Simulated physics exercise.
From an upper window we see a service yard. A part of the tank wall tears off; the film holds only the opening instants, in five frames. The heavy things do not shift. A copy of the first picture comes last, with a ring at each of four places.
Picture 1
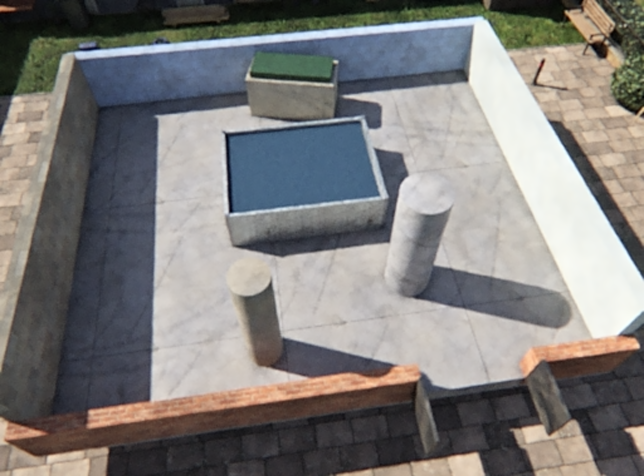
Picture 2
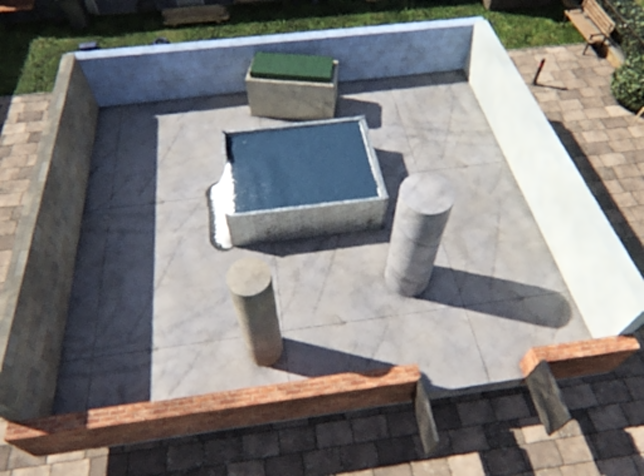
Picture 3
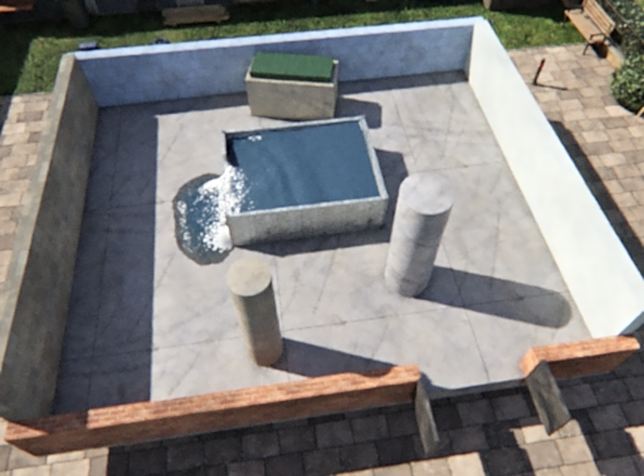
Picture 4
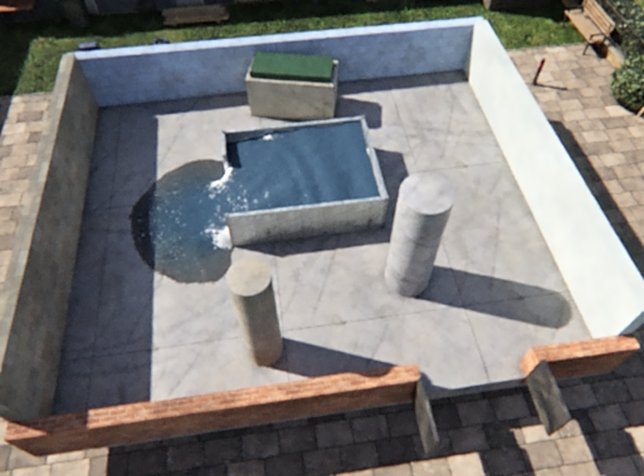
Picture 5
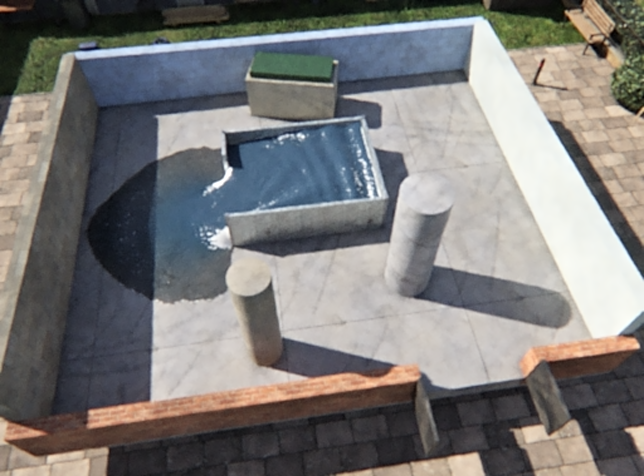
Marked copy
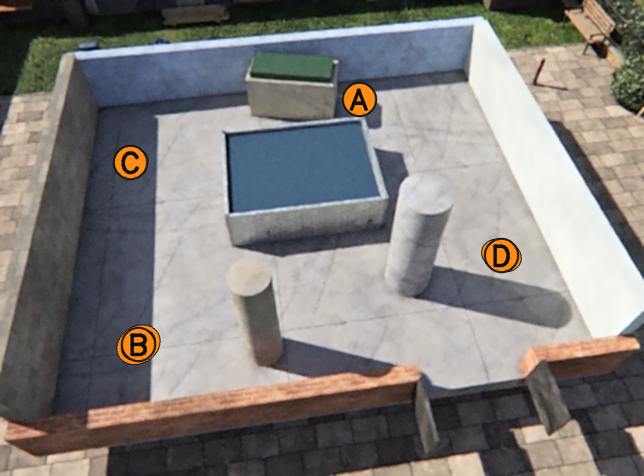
Water pouring from the left side of a raised concrete tank and spreading in a widening dark pool across a walled yard.
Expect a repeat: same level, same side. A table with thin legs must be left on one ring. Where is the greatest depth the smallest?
Take A.
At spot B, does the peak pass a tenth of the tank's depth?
Yes, clearly.
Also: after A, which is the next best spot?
That is spot D.
On the marked copy, A at (359, 99); B at (138, 344); C at (130, 162); D at (501, 255).
For spot A, the water peaks at about 3 % of the depth that stood in the tank.
For spot B, the water peaks at about 29 % of the depth that stood in the tank.
For spot C, the water peaks at about 25 % of the depth that stood in the tank.
For spot D, the water peaks at about 12 % of the depth that stood in the tank.
